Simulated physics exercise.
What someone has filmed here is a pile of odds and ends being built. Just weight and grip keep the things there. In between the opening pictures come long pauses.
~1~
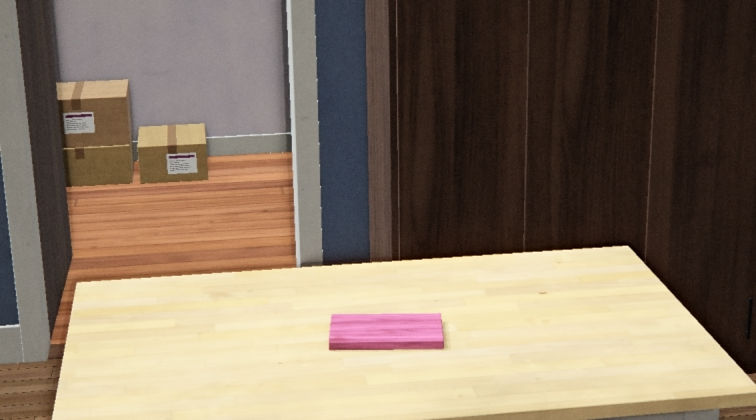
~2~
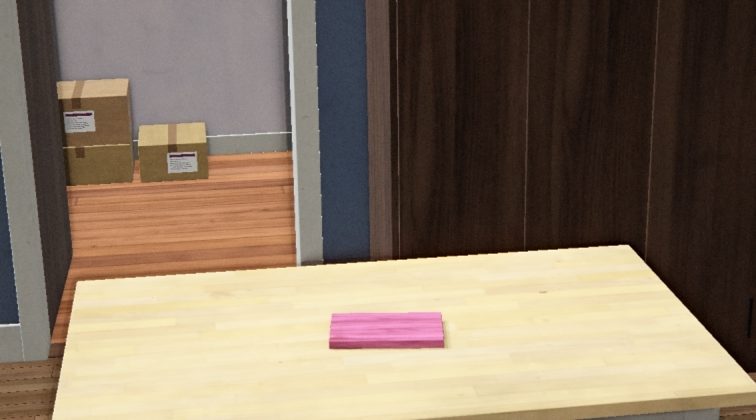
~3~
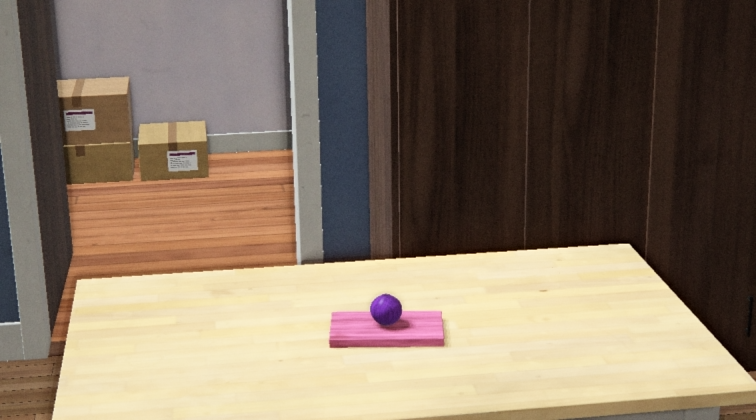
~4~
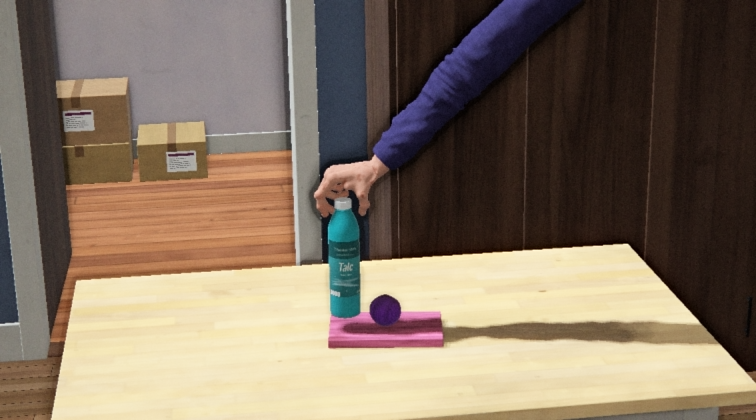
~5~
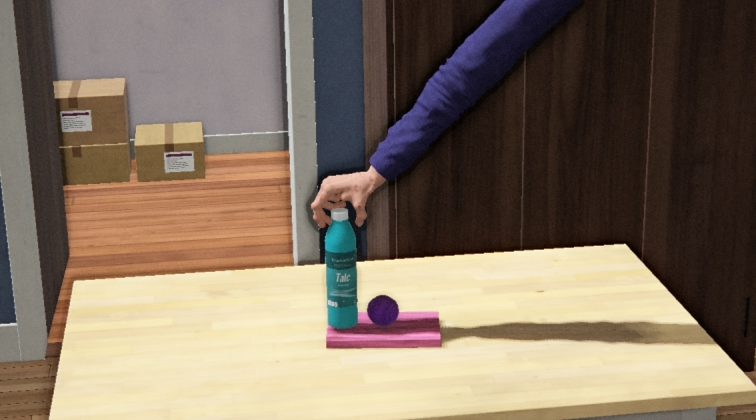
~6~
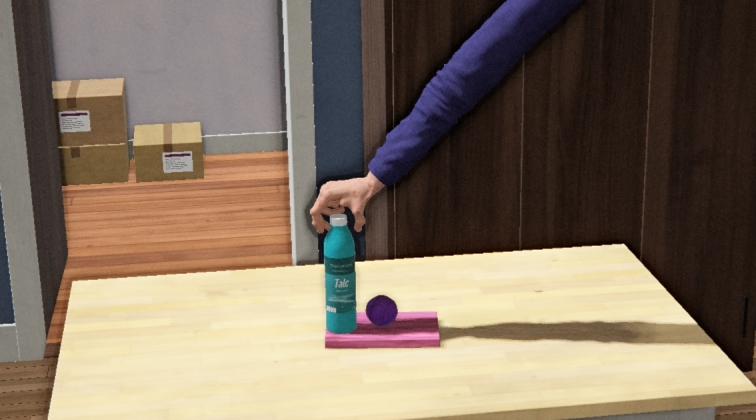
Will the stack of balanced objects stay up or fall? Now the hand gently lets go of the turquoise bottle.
It is going to rest securely.
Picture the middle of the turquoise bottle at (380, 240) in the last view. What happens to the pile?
What happens next is that it tips over.
Then, 0.20 s later than the last frame, all is still.
Then, 0.40 s later than the last frame, turquoise bottle resting near (340, 273).
When it is over, all 3 as before. End places, in pixels of the last picture, turquoise bottle near (340, 273). The pile holds.
